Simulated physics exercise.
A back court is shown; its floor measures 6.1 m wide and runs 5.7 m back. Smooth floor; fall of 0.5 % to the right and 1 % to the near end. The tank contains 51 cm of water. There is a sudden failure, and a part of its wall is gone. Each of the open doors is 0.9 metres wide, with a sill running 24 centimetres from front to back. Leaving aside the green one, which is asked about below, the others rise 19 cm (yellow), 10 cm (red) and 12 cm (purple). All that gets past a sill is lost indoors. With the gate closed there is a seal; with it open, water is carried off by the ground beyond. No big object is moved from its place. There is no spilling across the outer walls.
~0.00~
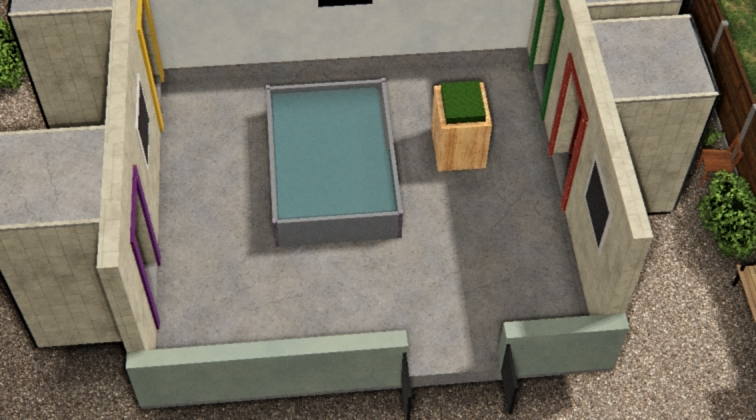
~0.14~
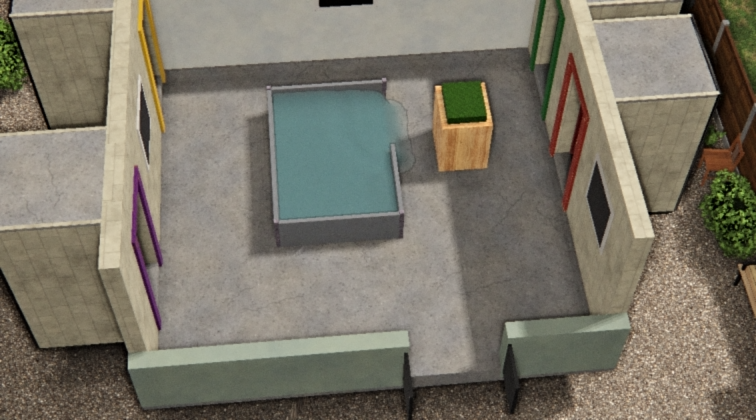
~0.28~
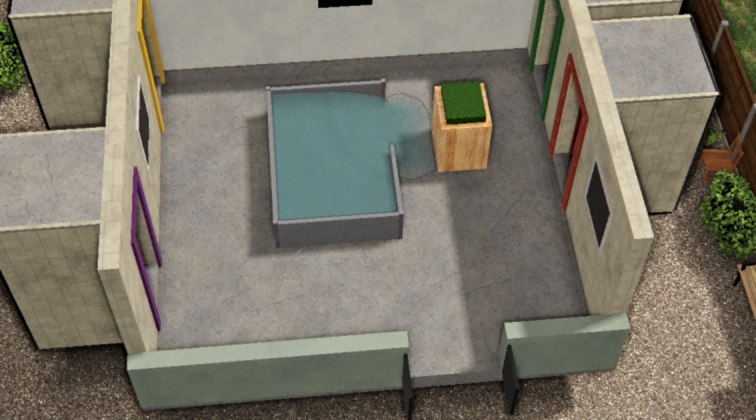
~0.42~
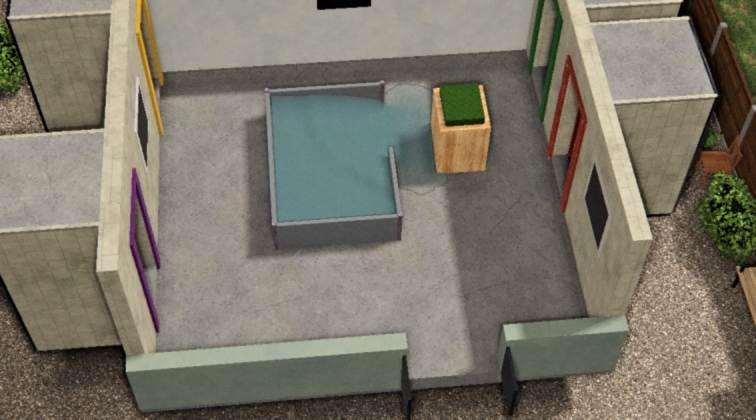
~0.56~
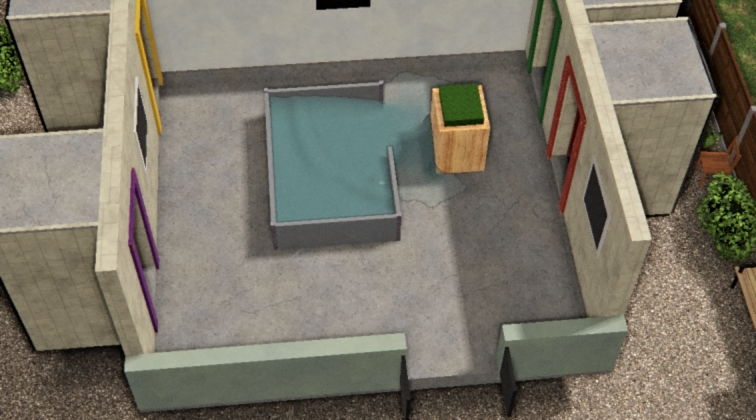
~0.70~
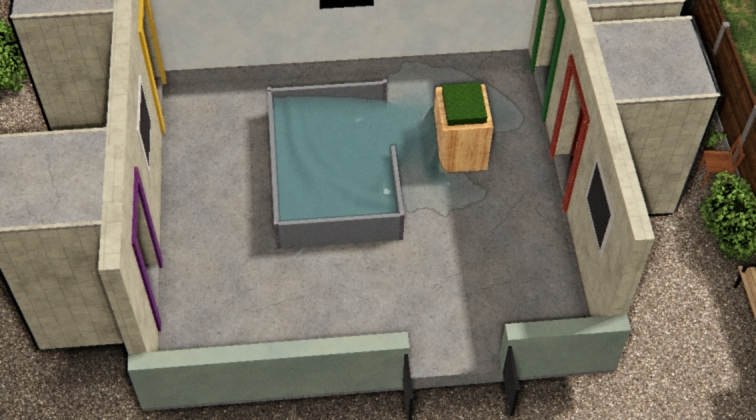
To begin with, a rectangular tank of still, blue-green water stands in a walled court beside a wooden box topped with green. Part of the tank's right wall disappears, and water pours through the gap towards the box. It then spreads around the box in a thin, widening sheet across the floor, while ripples cross the tank.
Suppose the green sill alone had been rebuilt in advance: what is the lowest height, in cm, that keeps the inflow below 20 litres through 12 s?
About 20 cm.
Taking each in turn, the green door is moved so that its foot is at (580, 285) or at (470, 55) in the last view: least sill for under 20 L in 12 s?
You'd want roughly 10.5 cm there first, then roughly 19 cm.
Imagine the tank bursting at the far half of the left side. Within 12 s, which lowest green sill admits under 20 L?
In that case about 9.0 cm.
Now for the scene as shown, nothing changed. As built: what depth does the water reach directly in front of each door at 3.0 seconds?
Yellow door 0 cm, red door 6 cm, green door 23 cm, purple door 0 cm.
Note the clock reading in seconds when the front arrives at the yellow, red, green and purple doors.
It gets to yellow after 6.0 s, red after 1.8 s, green after 0.9 s and purple after 9.0 s.
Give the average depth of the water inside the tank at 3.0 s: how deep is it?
Around 25 centimetres.
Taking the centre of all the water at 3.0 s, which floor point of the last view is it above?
The centre of all the water is around (398, 157).
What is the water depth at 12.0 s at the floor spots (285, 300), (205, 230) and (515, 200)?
Around 3 cm, 4 cm and 3 cm.
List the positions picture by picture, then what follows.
Still water, 51 cm deep, in the tank at (332, 151); the green door at (545, 49) is dry, in the first picture.
The gap is at (386, 129), the front 0.3 m out at (411, 162); the back of the tank holds 51 cm, in the second picture.
Water pours out at (385, 132) and has run 0.7 m, to (433, 161); about 9 cm deep outside, 51 cm at the back, in the third picture.
The front is at a hidden place, 1.2 m from the gap at (384, 134); 1.5 m2 of floor is wet, 51 cm left at the back, in the fourth picture.
The front is at a hidden place, 1.7 m from the gap at (383, 134); 2.2 m2 of floor is wet, 50 cm left at the back, in the fifth picture.
The front is at (517, 121), 2.1 m from the gap at (386, 133); 2.9 m2 of floor is wet, 45 cm left at the back; 0.6 m in a straight line remain to the green door at (547, 51), in the sixth picture.
After 1.4 s water covers 20 % of the floor, deepest (40 cm) near (427, 145); 19 cm at the green door, 0 litres in over its 18 cm sill.
After 3.0 s water covers 45 % of the floor, deepest (28 cm) near (427, 145); 23 cm at the green door, 25 litres in over its 18 cm sill.
After 12.0 s water covers 95 % of the floor, deepest (11 cm) near (575, 349); 7 cm at the green door, 37 litres in over its 18 cm sill.
At the green door as built, the water arrived by 1.0 s and peaked near 27 cm at 2.4 s.
Run again over the same 12 s with other heights there, 60 litres in over 16 cm, 11 litres over 22 cm. The limit of 20 litres is kept from about 20 cm up.
